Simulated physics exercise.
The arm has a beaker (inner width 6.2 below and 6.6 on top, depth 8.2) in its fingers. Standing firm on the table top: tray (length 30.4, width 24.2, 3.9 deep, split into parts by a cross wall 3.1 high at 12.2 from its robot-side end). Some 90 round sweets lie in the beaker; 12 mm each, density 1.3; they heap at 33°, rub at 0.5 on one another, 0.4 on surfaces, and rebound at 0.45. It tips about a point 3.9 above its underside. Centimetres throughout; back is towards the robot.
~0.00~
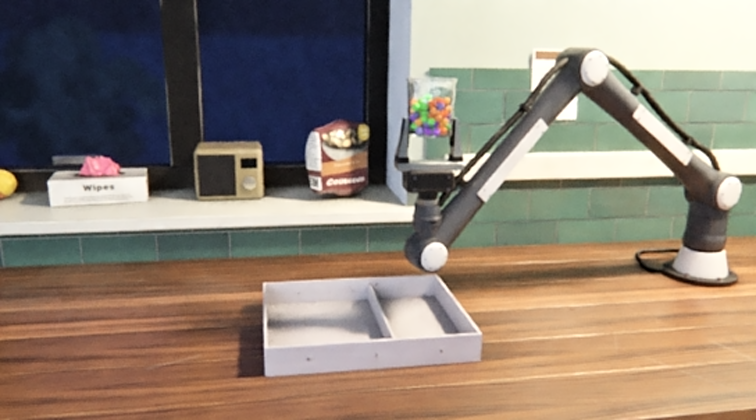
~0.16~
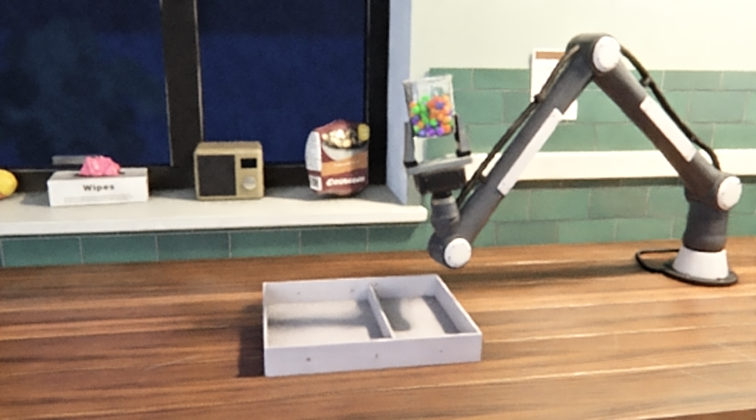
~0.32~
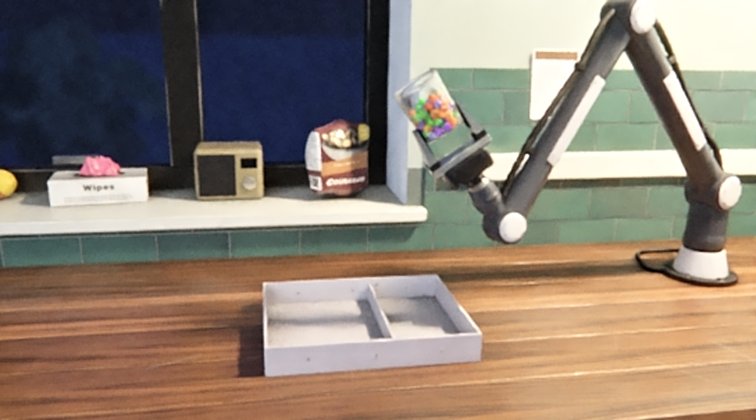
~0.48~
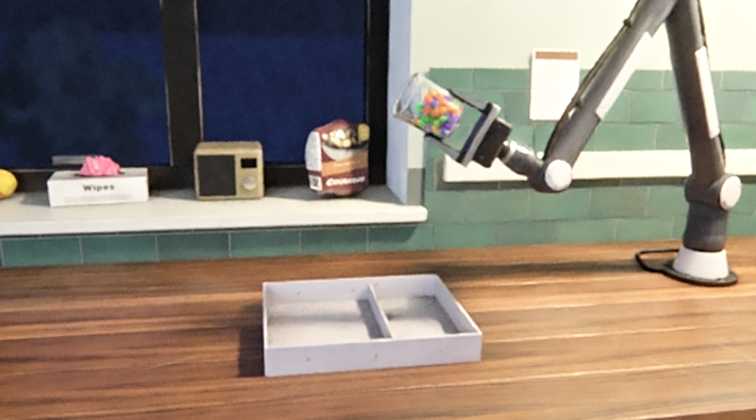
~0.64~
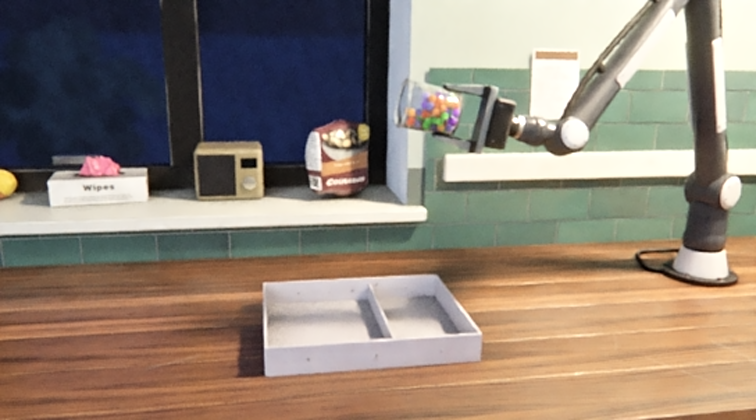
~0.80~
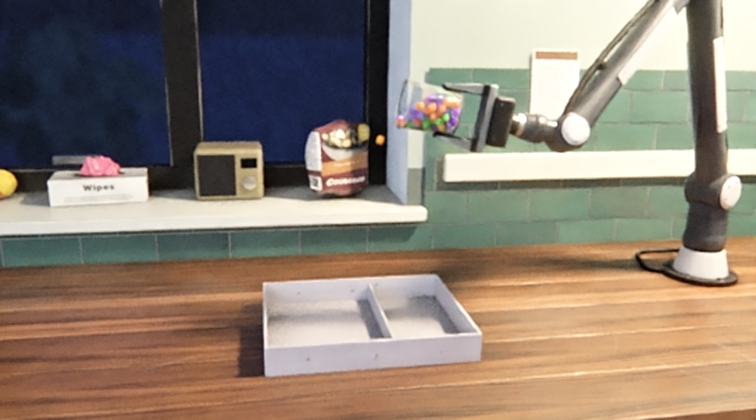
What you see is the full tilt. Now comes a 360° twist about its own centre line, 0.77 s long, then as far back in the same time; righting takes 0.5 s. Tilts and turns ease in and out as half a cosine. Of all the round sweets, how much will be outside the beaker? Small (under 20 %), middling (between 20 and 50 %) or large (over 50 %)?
Answer: Middling; between 20 and 50 % of the round sweets finish outside the beaker.
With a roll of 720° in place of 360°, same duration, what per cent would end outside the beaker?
In that case some 30 per cent.
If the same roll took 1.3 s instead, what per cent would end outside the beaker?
In that case some 35 per cent.
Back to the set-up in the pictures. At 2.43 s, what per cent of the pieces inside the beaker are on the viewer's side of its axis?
Some 35 per cent.
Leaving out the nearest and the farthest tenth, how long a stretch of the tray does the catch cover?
Some 16 cm.
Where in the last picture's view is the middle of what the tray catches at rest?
Around (324, 326).
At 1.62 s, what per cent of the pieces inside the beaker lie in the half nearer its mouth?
About 40 per cent.
After 1.62 s, tipped 80°, highest piece 37 above the table; 73 in the beaker, 8 in the far-side part, 5 in flight or on a rim.
After 2.43 s, tipped 74°, highest piece 36 above the table; 61 in the beaker, 24 in the far-side part, 1 in flight or on a rim.
After 3.04 s, upright, highest piece 37 above the table; 61 in the beaker, 25 in the far-side part.
After 3.74 s, upright, highest piece 37 above the table; 61 in the beaker, 25 in the far-side part.
In the end, 61 in the beaker, 25 in the far-side part. That is 29 % outside the beaker.
